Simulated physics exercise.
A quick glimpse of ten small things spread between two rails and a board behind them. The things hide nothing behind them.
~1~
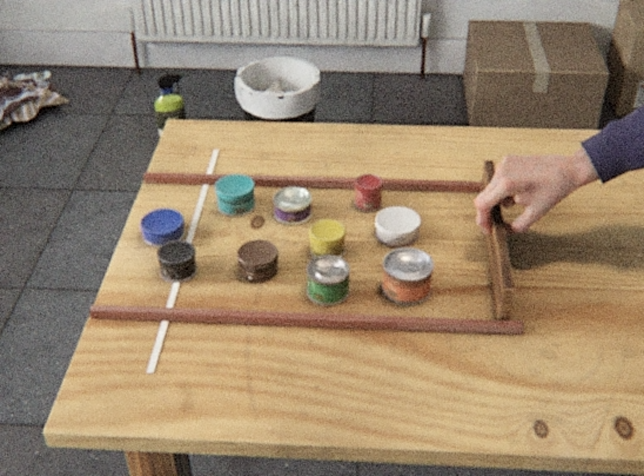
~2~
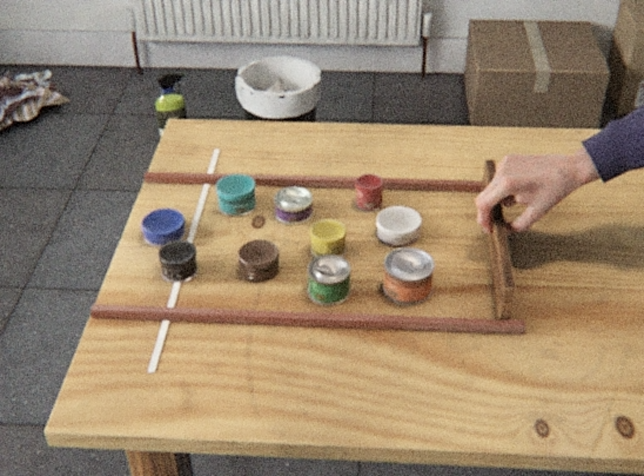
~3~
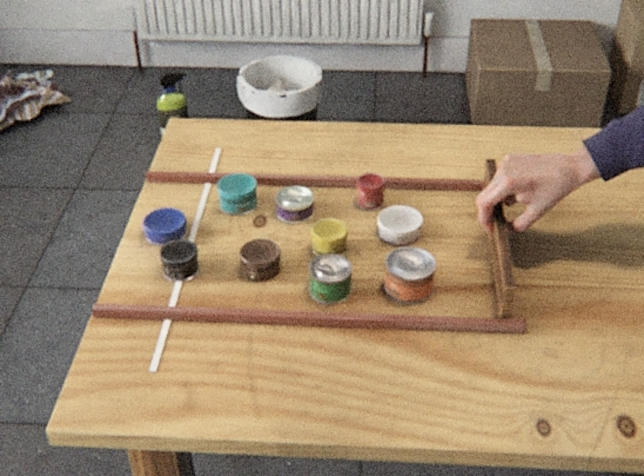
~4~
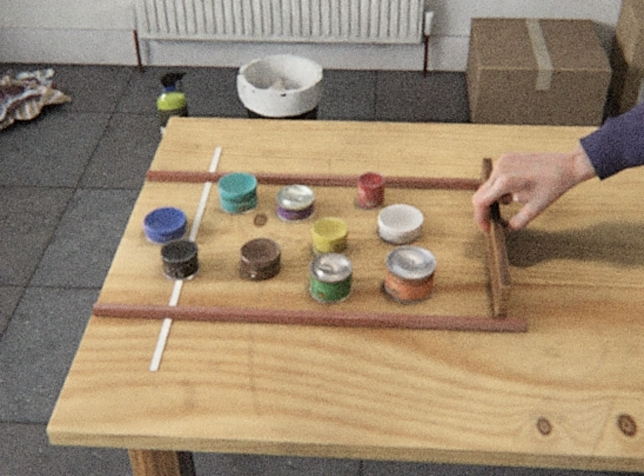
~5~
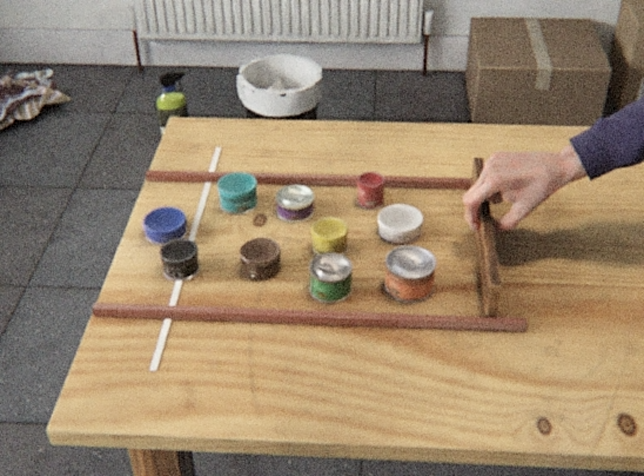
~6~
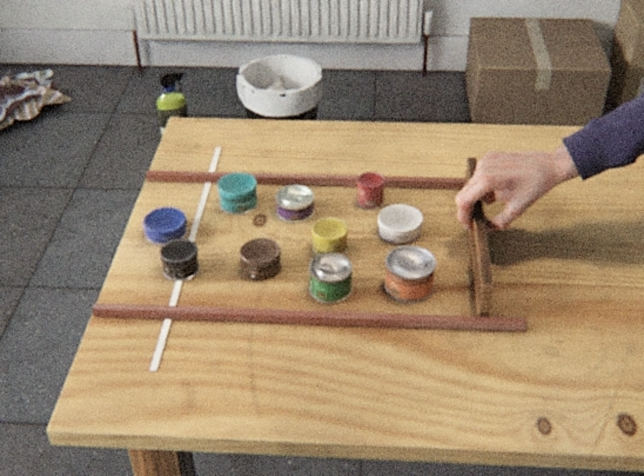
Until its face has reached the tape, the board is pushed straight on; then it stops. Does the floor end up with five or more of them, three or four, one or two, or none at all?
The push will send just one or two off the table.
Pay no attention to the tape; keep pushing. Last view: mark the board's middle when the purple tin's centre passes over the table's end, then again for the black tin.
Near (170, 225), then near (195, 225).
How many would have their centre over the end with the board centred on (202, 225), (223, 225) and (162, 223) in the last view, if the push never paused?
Past the end: 1, 0 and 6.
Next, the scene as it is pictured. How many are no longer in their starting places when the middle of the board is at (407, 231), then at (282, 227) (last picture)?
Moved so far: 2, later 8.
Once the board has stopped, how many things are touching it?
Number in contact with it: 4.
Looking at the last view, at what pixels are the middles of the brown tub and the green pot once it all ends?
The brown tub stops around (135, 246); the green pot around (117, 285).
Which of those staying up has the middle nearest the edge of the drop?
Answer: The blue tin.
Soon after, none off yet; blue tin at rest near (166, 226); black tin at rest near (180, 260); turquoise pot at rest near (238, 194).
Then, none off yet; blue tin at rest near (166, 226); black tin at rest near (180, 260); turquoise pot moving near (233, 194).
Further on, none off yet; blue tin at rest near (166, 226); black tin moved about its own width near (147, 265); turquoise pot moved well along near (164, 192).
By the end, the number that fall off is one or two; fallen, turquoise pot and black tin.
